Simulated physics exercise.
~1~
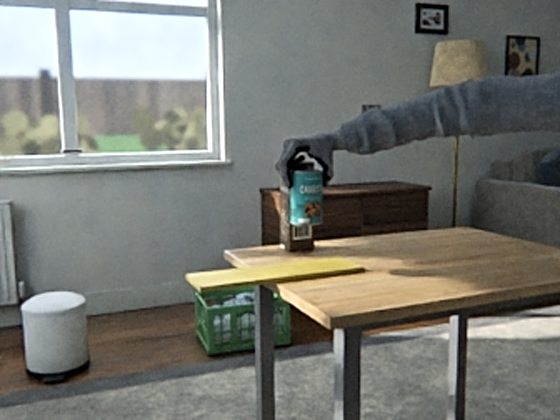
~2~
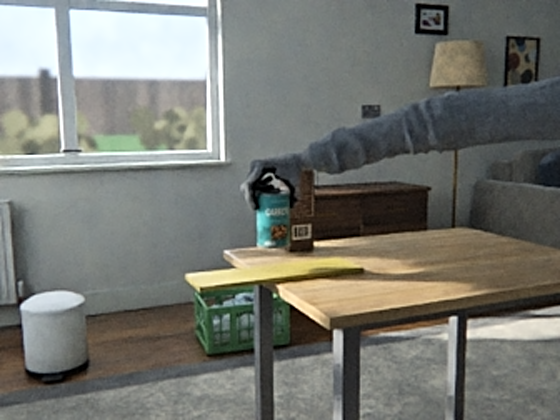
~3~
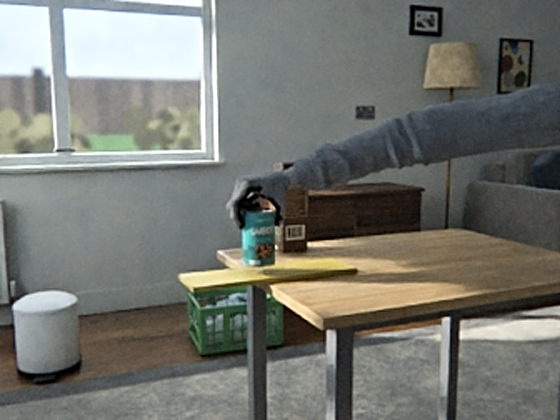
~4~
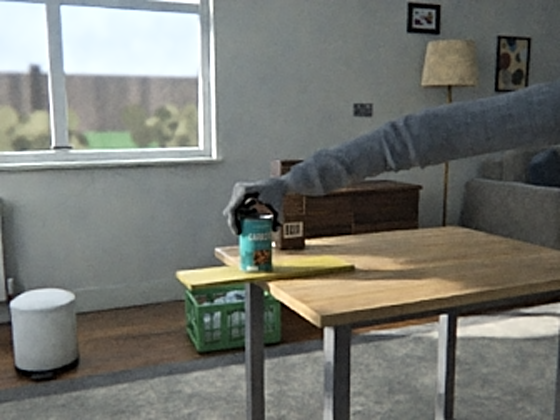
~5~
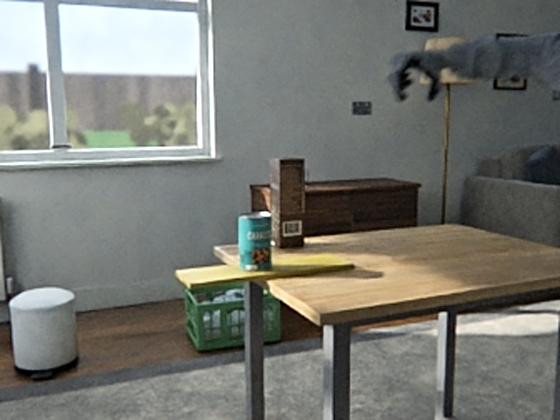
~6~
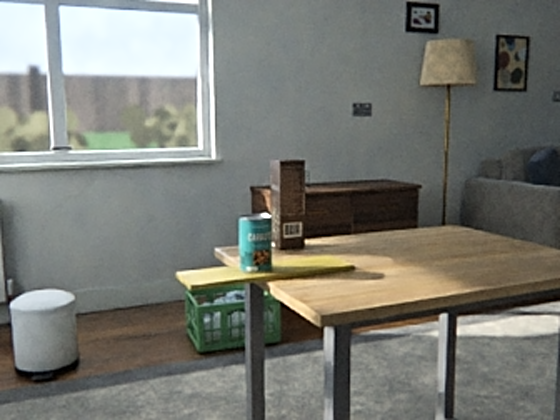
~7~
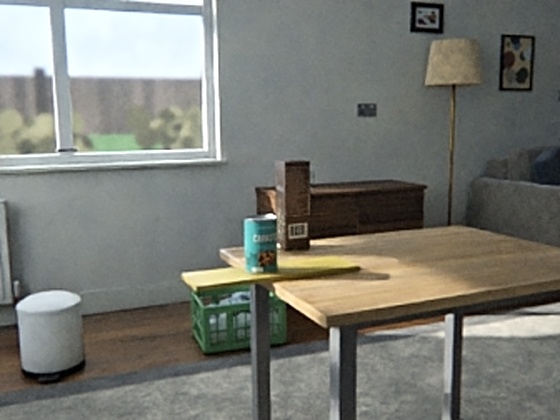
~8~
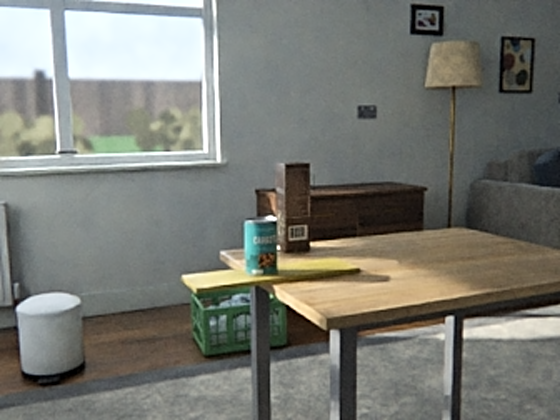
Turquoise tin being lowered by a gloved hand onto a yellow board overhanging a table, then standing upright as the hand withdraws.
